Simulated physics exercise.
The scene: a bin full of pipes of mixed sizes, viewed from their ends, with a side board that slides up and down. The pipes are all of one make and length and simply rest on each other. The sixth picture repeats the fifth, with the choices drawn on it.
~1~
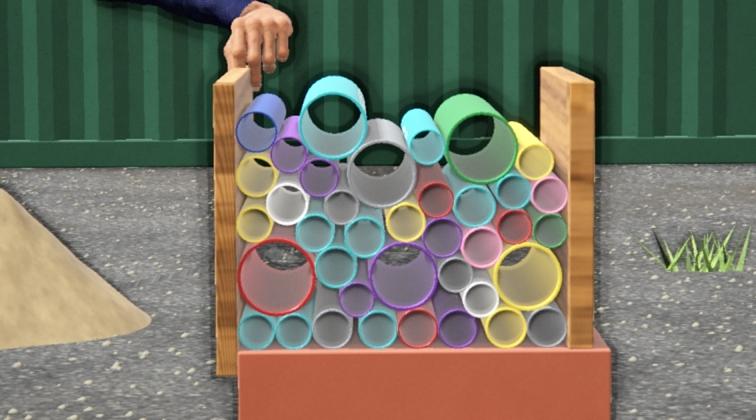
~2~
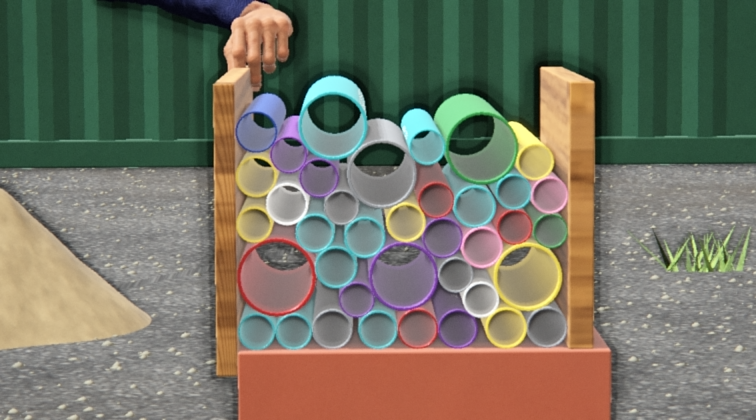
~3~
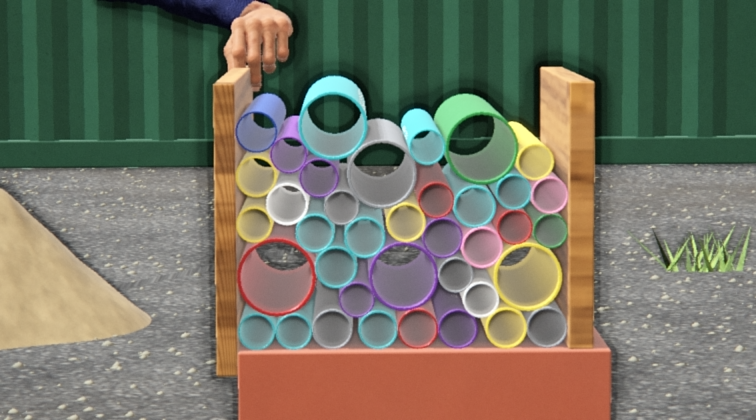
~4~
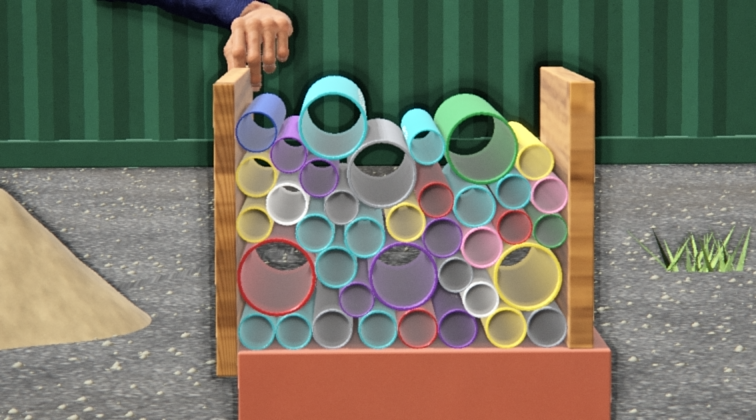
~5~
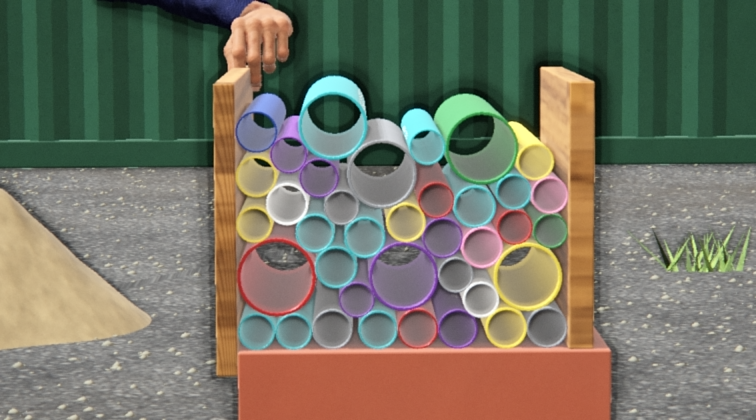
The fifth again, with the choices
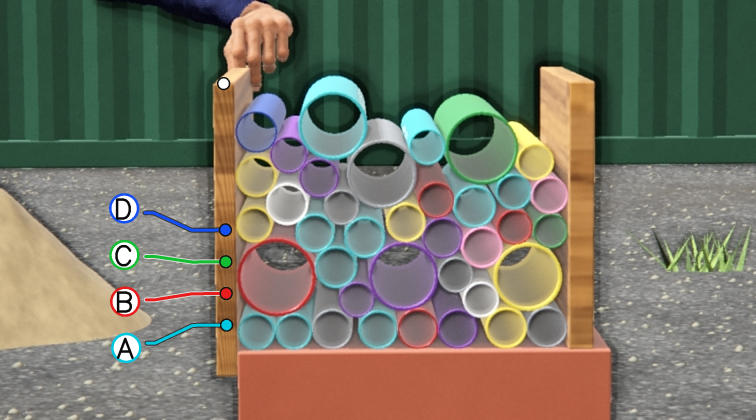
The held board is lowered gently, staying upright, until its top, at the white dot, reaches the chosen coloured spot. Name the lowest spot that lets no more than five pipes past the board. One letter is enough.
It can be let down to D.
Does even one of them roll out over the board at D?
At D: Yes.
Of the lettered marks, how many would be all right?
One of them.
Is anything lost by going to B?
Yes.
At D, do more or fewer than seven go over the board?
It loses fewer than seven.
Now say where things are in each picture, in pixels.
In the first picture, a purple pipe (403, 276); a yellow pipe (254, 224); a purple pipe (443, 238).
In the second picture, a purple pipe (443, 238); a red pipe (515, 227).
In the third picture, a red pipe (436, 200); a green pipe (482, 148).
In the fourth picture, side board (236, 208); a turquoise pipe (256, 331).
In the fifth picture, a purple pipe (458, 328); a purple pipe (403, 276); a yellow pipe (254, 224).
On the marked copy, A at (226, 325); B at (226, 294); C at (226, 262); D at (225, 230); the white dot at (223, 84).
With D. Early on, top of the board (236, 152).
Further on, top of the board (237, 227).
At the end, top of the board (237, 229), three out over the board.
As for the rest, A more than five out over the board; B more than five out over the board; C more than five out over the board.
